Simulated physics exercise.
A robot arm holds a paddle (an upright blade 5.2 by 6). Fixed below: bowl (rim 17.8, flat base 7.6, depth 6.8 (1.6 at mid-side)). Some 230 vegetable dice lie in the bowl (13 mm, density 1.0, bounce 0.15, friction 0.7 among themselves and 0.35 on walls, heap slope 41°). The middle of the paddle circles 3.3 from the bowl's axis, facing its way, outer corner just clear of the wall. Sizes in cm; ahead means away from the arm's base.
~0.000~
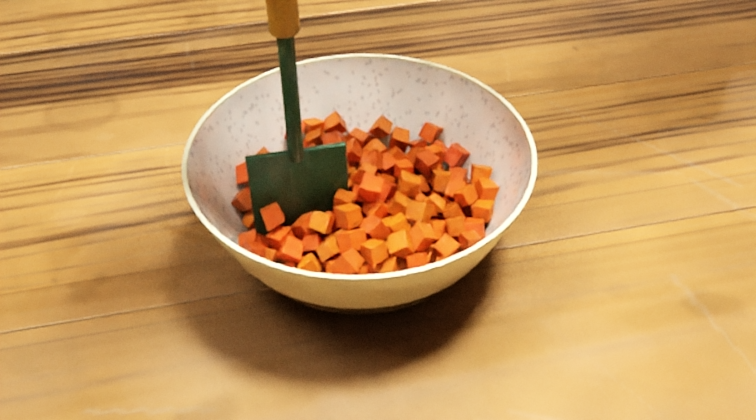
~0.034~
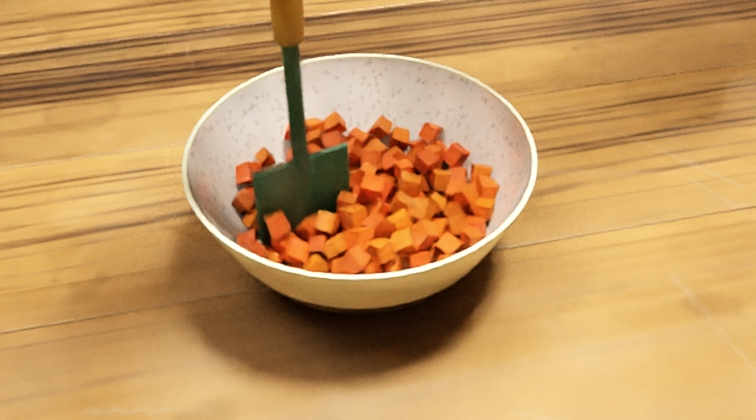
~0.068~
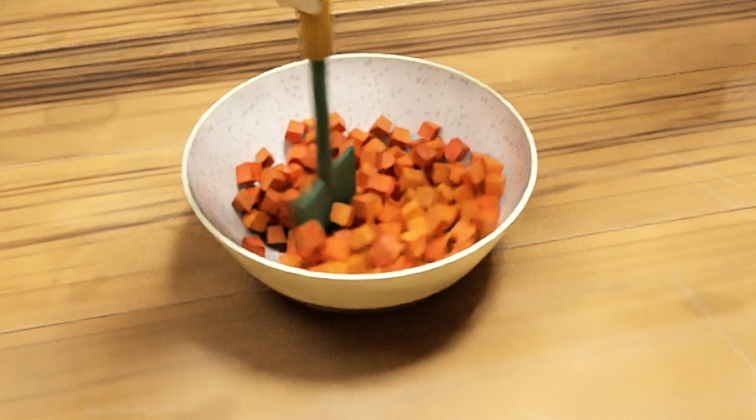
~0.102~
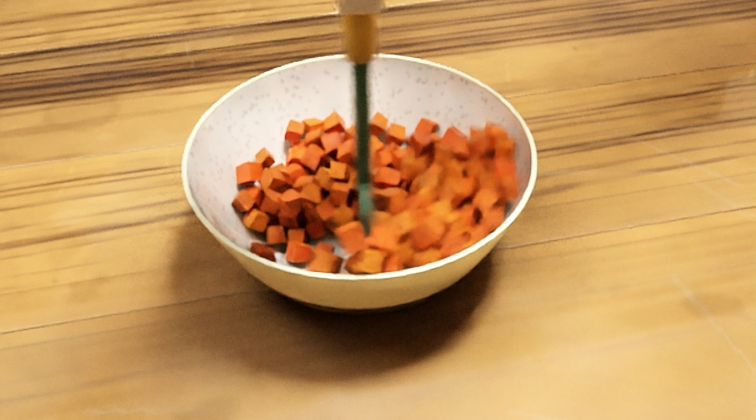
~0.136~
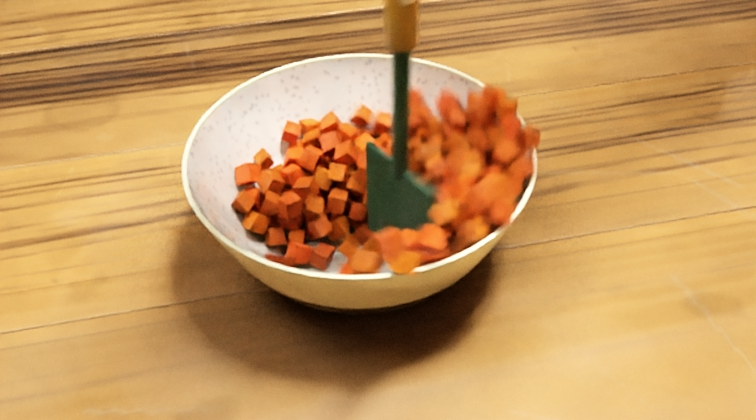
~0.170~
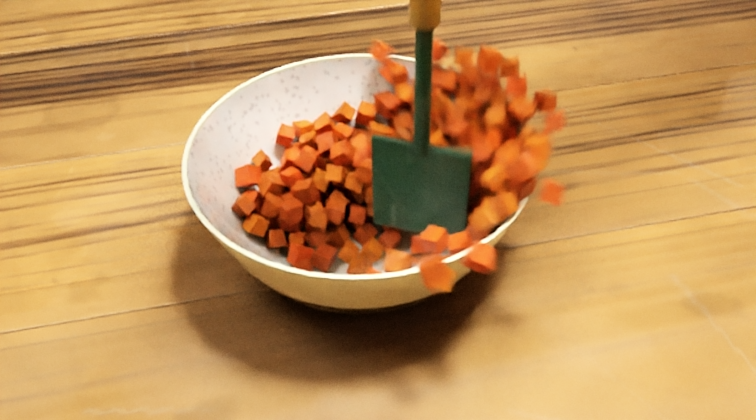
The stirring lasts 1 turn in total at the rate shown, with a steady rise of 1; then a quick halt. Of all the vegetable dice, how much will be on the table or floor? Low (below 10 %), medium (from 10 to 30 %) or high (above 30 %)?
On the table or floor the share is high, above 30 %.
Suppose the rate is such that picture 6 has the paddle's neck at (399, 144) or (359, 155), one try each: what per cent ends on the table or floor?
Some 20 and 15 per cent.
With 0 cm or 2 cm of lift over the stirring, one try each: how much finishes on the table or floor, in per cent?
Some 35 and 35 per cent.
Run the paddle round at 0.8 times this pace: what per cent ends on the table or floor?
About 30 per cent.
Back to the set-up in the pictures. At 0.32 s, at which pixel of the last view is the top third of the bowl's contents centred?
At about (247, 133).
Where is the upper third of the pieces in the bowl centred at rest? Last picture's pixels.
At about (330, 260).
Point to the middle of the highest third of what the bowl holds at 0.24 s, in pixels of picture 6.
At about (371, 86).
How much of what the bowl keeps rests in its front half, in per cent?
About 75 per cent.
After 0.24 s, 227° round, highest piece 11 above the table; 195 in the bowl, 2 on the table or floor, 37 in flight or on the tool.
After 0.32 s, 302° round, highest piece 10 above the table; 172 in the bowl, 24 on the table or floor, 38 in flight or on the tool.
After 0.56 s, 0° round, highest piece 6 above the table; 144 in the bowl, 90 on the table or floor.
After 1.26 s, 0° round, highest piece 6 above the table; 144 in the bowl, 90 on the table or floor.
At rest, 144 in the bowl, 90 on the table or floor. That is 38 % on the table or floor.
